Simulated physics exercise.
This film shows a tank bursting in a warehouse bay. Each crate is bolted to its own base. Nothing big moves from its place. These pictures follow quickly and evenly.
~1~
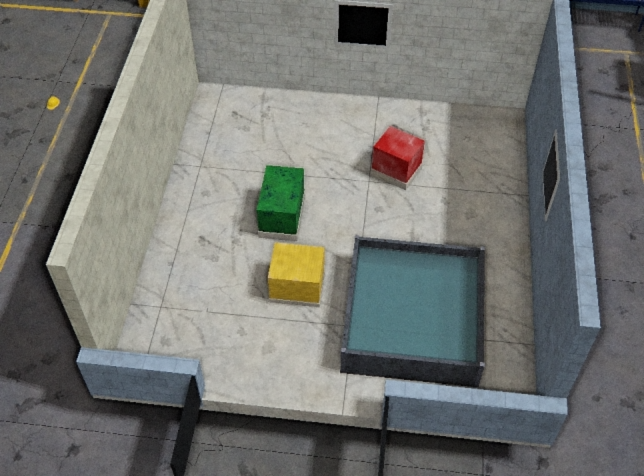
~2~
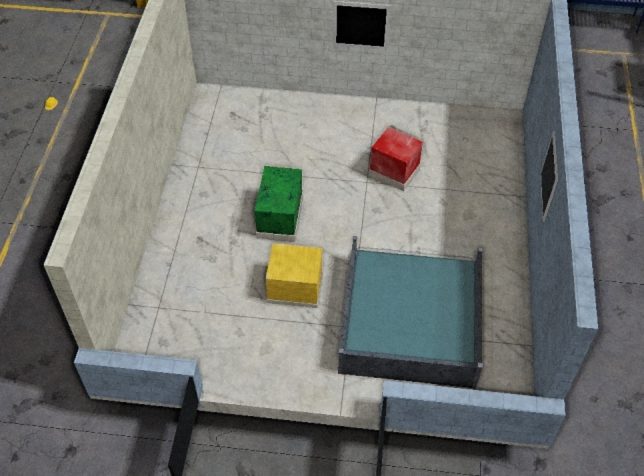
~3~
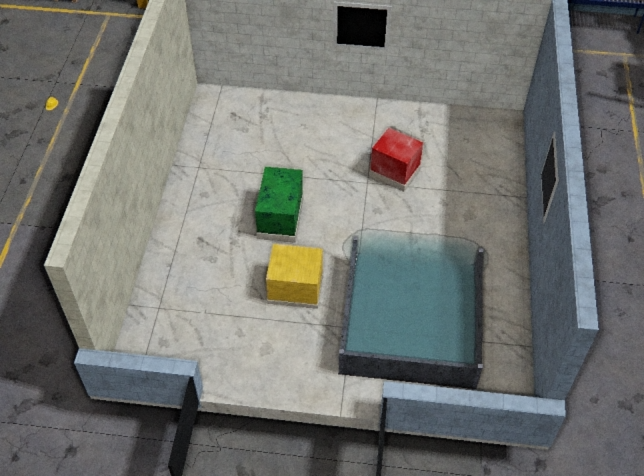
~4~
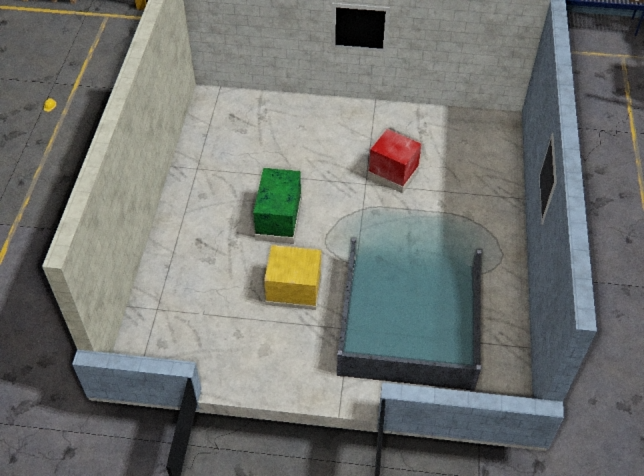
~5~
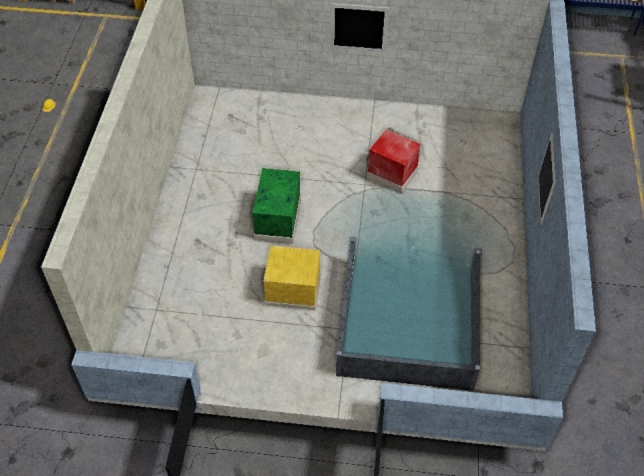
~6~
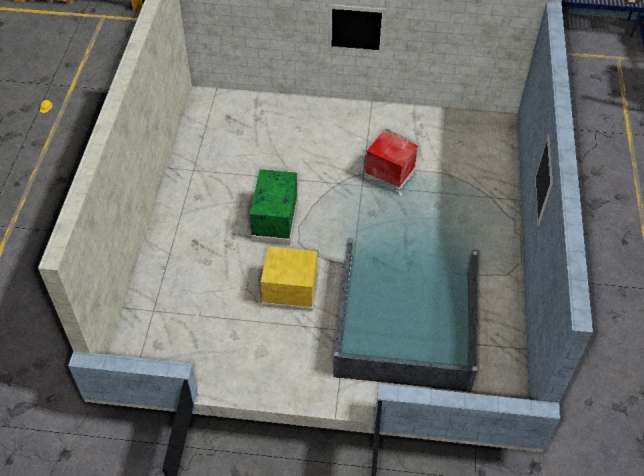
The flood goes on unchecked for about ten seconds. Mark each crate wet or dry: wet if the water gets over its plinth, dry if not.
Red crate wet, green crate dry, yellow crate dry.
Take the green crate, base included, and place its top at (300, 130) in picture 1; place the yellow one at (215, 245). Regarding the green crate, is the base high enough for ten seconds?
The green crate simply gets reached.
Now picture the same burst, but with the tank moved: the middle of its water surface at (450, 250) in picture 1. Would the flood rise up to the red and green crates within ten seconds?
Briefly, red crate gets flooded, while green crate stays clear.
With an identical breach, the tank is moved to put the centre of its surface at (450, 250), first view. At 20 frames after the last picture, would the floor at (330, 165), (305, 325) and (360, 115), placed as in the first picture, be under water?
As listed: Covered, dry, awash.
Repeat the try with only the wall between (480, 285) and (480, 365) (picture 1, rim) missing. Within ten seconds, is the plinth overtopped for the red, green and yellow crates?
The red one is not reached; the green one is not reached; the yellow one is not reached.
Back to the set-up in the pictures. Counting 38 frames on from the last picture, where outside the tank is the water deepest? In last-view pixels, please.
My estimate is about (181, 123).
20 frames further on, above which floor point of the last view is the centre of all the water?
Around pixel (395, 189) of the last picture.
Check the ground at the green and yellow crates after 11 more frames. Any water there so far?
My reading: Green: Reached; yellow: Not reached.
A moment on, water covers 30 % of the floor; the red crate water round its plinth, the green crate water round its plinth, the yellow crate not reached.
Next, water covers 40 % of the floor; the red crate water round its plinth, the green crate water round its plinth, the yellow crate not reached.
Then, water covers 55 % of the floor; the red crate water round its plinth, the green crate water round its plinth, the yellow crate water round its plinth.
Later, water covers 65 % of the floor; the red crate water round its plinth, the green crate water round its plinth, the yellow crate water round its plinth.
In the end, water covers 100 % of the floor; the red crate was topped, the green crate stayed above the water, the yellow crate stayed above the water.
